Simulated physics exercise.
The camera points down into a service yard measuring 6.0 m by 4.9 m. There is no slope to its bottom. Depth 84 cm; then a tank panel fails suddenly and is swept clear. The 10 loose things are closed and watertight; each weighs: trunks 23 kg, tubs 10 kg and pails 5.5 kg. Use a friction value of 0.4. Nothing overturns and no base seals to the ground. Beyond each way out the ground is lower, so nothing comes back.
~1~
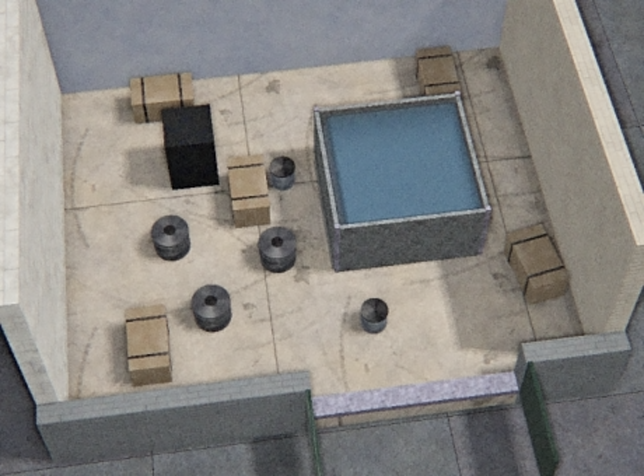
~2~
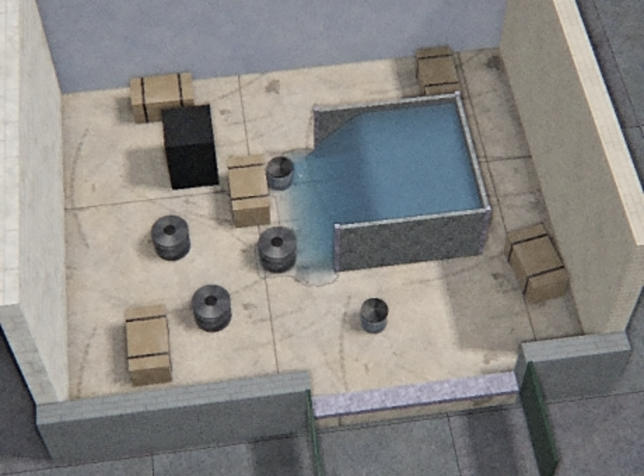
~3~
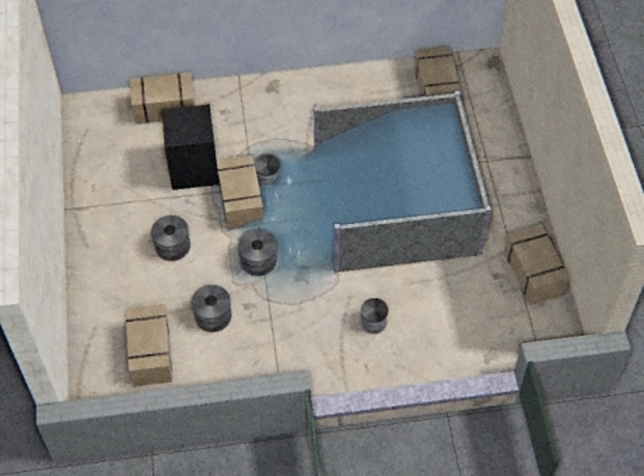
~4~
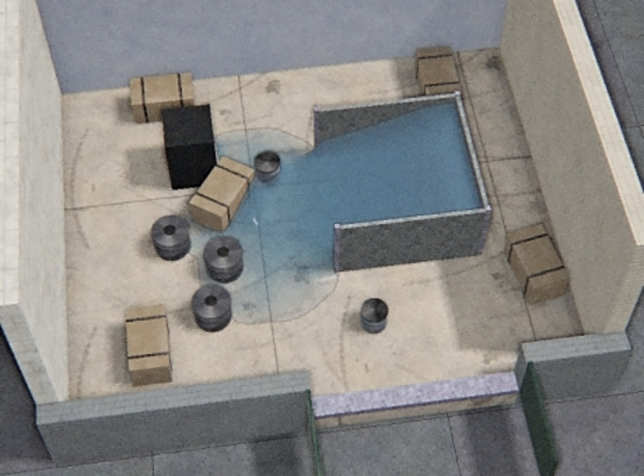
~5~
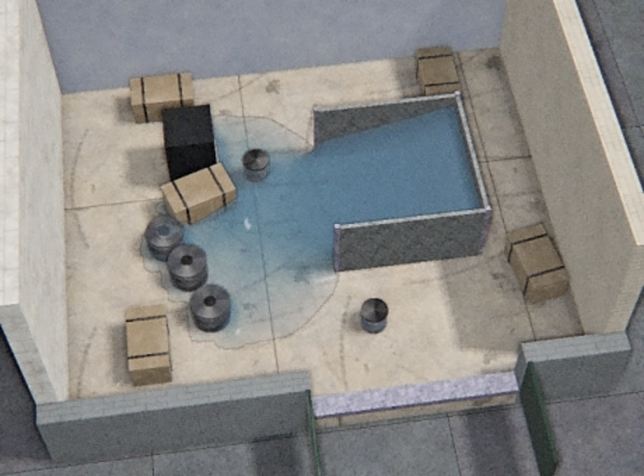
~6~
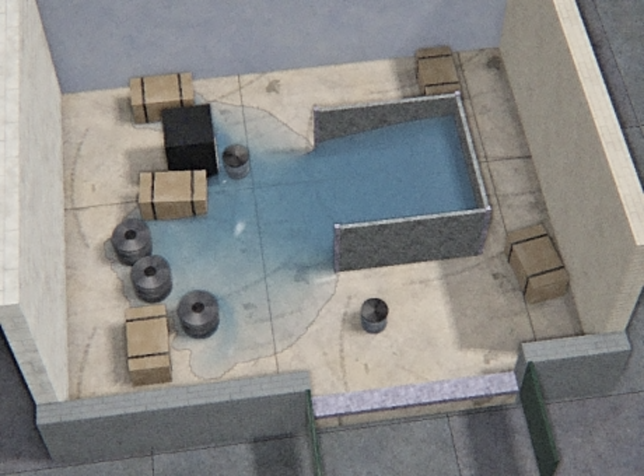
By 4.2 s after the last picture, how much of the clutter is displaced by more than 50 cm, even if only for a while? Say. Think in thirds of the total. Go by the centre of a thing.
A clear majority gets shifted, two thirds or beyond.
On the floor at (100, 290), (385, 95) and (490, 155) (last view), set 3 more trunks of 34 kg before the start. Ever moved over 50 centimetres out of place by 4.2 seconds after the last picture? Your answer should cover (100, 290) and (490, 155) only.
In the order asked they come out beyond the limit, inside the limit.
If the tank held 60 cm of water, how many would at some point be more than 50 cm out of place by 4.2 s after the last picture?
Under that setup the answer is 8.
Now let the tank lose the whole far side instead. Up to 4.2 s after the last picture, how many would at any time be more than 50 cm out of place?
That would give 6.
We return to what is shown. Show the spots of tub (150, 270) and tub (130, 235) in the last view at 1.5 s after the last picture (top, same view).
Somewhere around (78, 318) and (108, 256).
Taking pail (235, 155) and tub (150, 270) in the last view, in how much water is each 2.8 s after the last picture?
Roughly 6 and 21 cm.
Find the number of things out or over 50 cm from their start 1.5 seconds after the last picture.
7 of them.
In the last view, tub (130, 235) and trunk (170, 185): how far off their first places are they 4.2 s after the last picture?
200 cm, then 150 cm.
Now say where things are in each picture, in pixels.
A tub at (277, 242) rests on the ground; a trunk at (248, 182) rests on the ground; water covers 2.9 m2; 0 of 10 have shifted, in the first picture.
A tub at (277, 242), on the bottom; a trunk at (248, 182) rests on the ground; 3.9 m2 under water; 0 of 10 have shifted, in the second picture.
A tub at (257, 245), on the bottom, 24 cm from its start; a trunk at (239, 183), on the bottom, 11 cm from its start; 5.0 m2 under water; 3 of 10 have shifted, in the third picture.
A tub at (223, 252) rests on the ground, 65 cm from its start; a trunk at (222, 186) rests on the ground, 32 cm from its start; water covers 6.5 m2; 3 of 10 have shifted, in the fourth picture.
A tub at (187, 261) rests on the ground, 109 cm from its start; a trunk at (198, 187) rests on the ground, 61 cm from its start; 8.1 m2 under water; 4 of 10 have shifted, in the fifth picture.
A tub at (150, 272) rests on the ground, 153 cm from its start; a trunk at (172, 186), on the bottom, 92 cm from its start; water covers 9.9 m2; 5 of 10 have shifted, in the sixth picture.
Then, 0.4 s after the last picture 5 of 10 are over 50 cm from their spots; 1 afloat.
Then, 1.5 s after the last picture 7 of 10 are over 50 cm from their spots; 6 afloat.
Then, 2.8 s after the last picture 7 of 10 are over 50 cm from their spots; 6 afloat.
Then, 4.2 s after the last picture 8 of 10 are over 50 cm from their spots, and 8 have been at some point; 8 afloat.
